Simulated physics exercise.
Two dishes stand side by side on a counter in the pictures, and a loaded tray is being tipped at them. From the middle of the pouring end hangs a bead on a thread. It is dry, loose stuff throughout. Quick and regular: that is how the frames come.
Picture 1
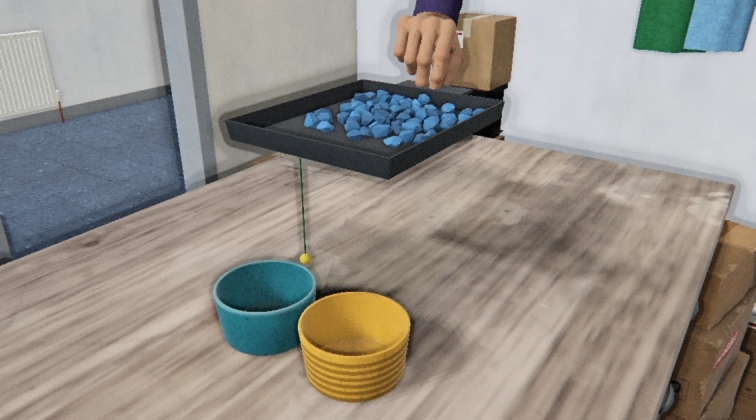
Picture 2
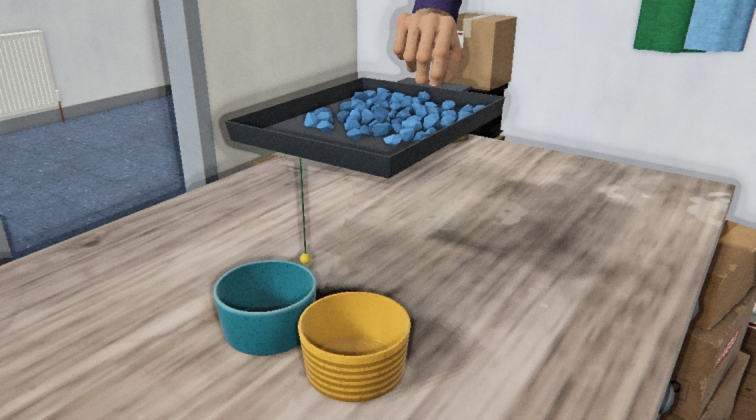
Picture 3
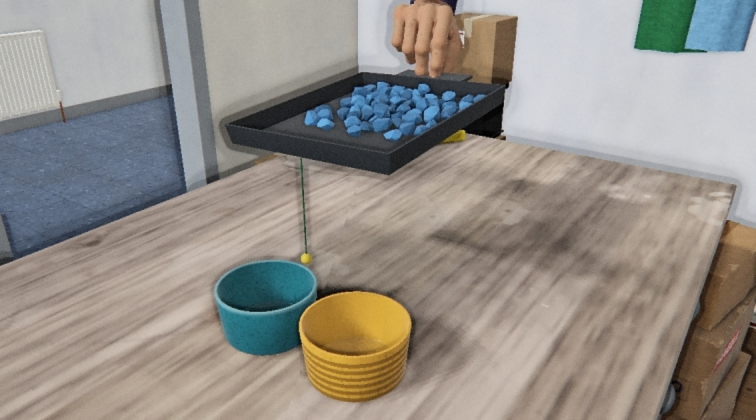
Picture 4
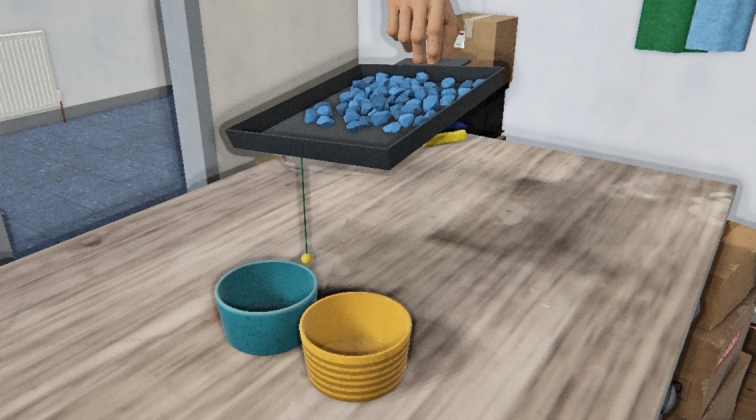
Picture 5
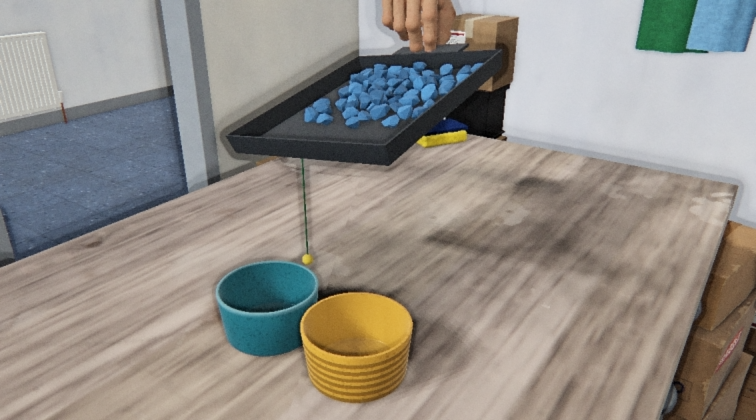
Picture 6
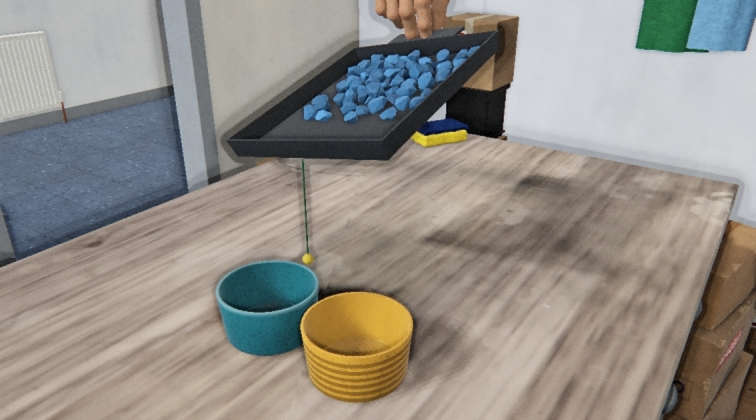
A black tray of blue stones is held over a wooden counter, seen from slightly above in a pale room with boxes behind. Below its near end, a yellow bead hangs on a dark thread, above a teal dish on the left and a ribbed yellow dish on the right. A hand at the far end gradually raises it, tilting the tray towards the viewer, while the camera stays almost still.
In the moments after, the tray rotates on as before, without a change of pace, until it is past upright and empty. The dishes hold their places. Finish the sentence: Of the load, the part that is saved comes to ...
Less than half of it.
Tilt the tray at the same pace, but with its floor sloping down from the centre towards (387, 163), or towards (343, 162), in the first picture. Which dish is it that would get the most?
The first try goes to the one on the right and the second to the one on the right.
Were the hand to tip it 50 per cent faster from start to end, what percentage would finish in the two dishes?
It would be some 10 in a hundred.
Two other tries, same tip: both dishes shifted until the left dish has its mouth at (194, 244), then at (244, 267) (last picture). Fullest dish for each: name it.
In the first try it's the one on the right, and in the second it's the one on the left.
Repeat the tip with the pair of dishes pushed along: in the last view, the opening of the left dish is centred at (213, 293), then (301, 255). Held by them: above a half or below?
For the earlier try a smaller portion is kept, for the later one a smaller portion.
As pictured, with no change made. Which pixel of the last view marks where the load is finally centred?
Close to (235, 294) in the last picture.
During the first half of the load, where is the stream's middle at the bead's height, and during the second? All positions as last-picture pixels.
The first part at (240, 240); the rest at (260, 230).
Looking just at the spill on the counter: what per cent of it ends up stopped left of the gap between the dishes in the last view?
Around 100 %.
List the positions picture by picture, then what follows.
In the first frame, corners of the pouring end at (229, 120) and (389, 157), level; middle of the load at (391, 116), aquarium stones; left dish at (231, 327); right dish at (320, 371); bead on its thread at (306, 259).
In the second frame, corners of the pouring end at (229, 121) and (389, 155), level; middle of the load at (391, 114).
In the third frame, corners of the pouring end at (229, 124) and (388, 152), tipped barely, lowest at the left corner; middle of the load at (392, 108).
In the fourth frame, corners of the pouring end at (229, 129) and (386, 147), tipped a little, lowest at the left corner; middle of the load at (391, 100).
In the fifth frame, corners of the pouring end at (230, 134) and (384, 143), tipped a little, lowest at the left corner; middle of the load at (389, 91).
In the sixth frame, corners of the pouring end at (230, 139) and (381, 139), tipped clearly, lowest at the left corner; middle of the load at (387, 82); left dish at (233, 327); right dish at (323, 371).
Soon after the last picture, tray tipped steeply; nearly all on the tray; a stray few outside both; a small part in the air.
A little later, tray tipped past a quarter turn; about a quarter on the tray; a small part in the left dish; about half outside both; a small part in the air.
Later still, tray tipped past a quarter turn; a small part in the left dish; most outside both.
At rest, tray tipped past a quarter turn; none in the right dish; a small part in the left dish; most outside both.
